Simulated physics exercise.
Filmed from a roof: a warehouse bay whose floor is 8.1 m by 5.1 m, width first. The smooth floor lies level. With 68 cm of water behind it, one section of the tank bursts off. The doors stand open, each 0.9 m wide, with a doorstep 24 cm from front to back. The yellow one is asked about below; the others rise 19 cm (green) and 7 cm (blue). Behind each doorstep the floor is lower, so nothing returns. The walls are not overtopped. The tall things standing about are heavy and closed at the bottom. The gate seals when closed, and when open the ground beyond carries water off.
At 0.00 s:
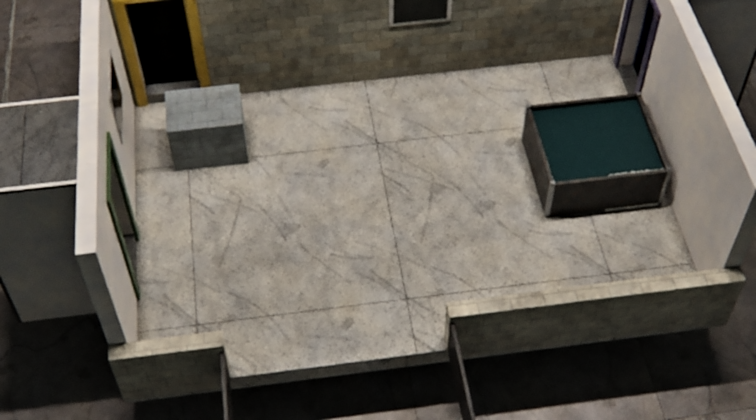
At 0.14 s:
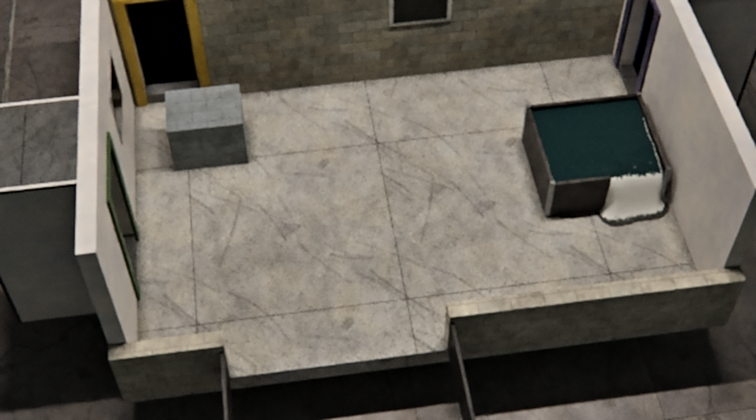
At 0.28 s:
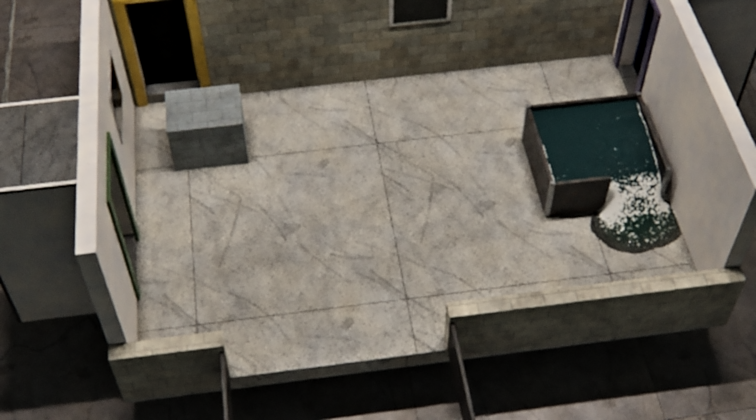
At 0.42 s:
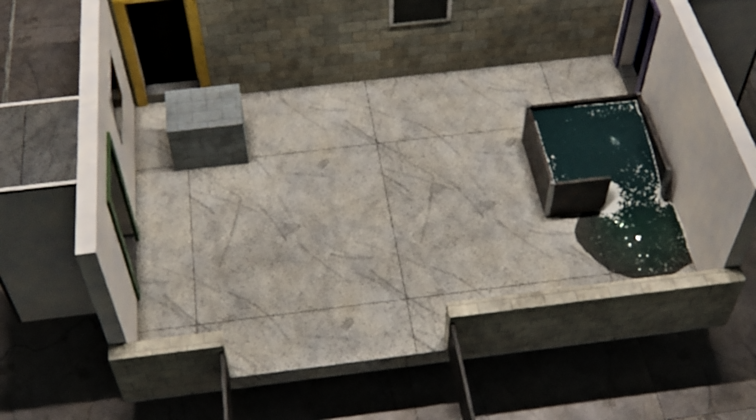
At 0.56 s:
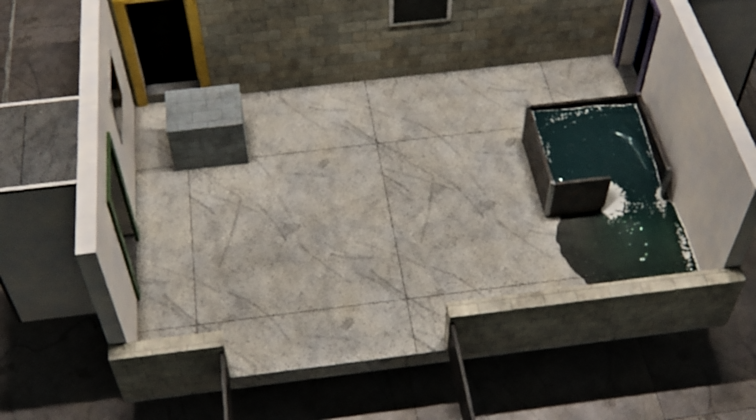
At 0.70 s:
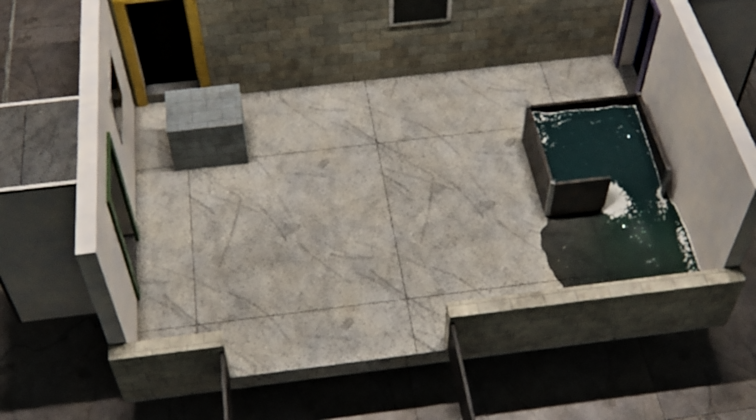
A pale-floored warehouse bay with low walls is seen from above, its camera still. A yellow-framed doorway stands at the back left near a grey block, a green-framed opening is in the left wall, a purple-framed one is at the back right, and a dark tank of green water sits at right. The tank's front right section gives way, and white, foaming water pours out, spreading darkly across the right corner along the front wall.
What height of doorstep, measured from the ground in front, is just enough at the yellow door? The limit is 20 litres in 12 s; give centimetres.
At least 6.5 cm or so.
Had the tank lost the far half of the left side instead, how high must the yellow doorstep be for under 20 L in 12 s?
Then roughly 10.0 cm.
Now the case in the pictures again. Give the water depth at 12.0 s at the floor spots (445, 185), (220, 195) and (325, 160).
About 4, 6 and 5 cm.
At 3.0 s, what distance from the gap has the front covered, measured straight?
Roughly 6.0 m.
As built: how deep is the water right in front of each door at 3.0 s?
Depths in cm: Green 0, yellow 0, blue 2.
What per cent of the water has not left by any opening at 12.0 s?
Some 90 per cent remains.
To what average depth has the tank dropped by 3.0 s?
Some 26 cm.
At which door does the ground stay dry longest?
Last comes the yellow one.
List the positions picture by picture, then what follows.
The tank at (596, 141) is whole and still, 68 cm deep; the yellow door at (166, 57) is dry, in the first picture.
The front is at (610, 221), 0.3 m from the gap at (632, 195); 0.2 m2 of floor is wet, 68 cm left at the back, in the second picture.
The front is at (628, 248), 0.8 m from the gap at (632, 196); 0.8 m2 of floor is wet, 68 cm left at the back, in the third picture.
Water pours out at (632, 196) and has run 1.3 m, to (641, 274); about 9 cm deep outside, 64 cm at the back, in the fourth picture.
The front is at a hidden place, 1.9 m from the gap at (632, 196); 2.7 m2 of floor is wet, 57 cm left at the back, in the fifth picture.
The gap is at (632, 196), the front 1.9 m out at a hidden place; the back of the tank holds 58 cm; the yellow door at (166, 57), 7.5 m from the gap, is still 6.6 m from the nearest water, in the sixth picture.
After 1.4 s water covers 10 % of the floor, deepest (53 cm) near (682, 294); it has not reached the yellow door.
After 3.0 s water covers 35 % of the floor, deepest (26 cm) near (661, 307); it has not reached the yellow door.
After 12.0 s water covers 90 % of the floor, deepest (6 cm) near (136, 140); 6 cm at the yellow door, 0 litres in over its 20 cm doorstep.
At the yellow door as built, the water arrived by 6.1 s and peaked near 10 cm at 6.8 s.
With a doorstep of 5.5 cm, 32 litres would have come in within the 12 s; with 7.5 cm, 11 litres. So under 20 litres takes about 6.5 cm.
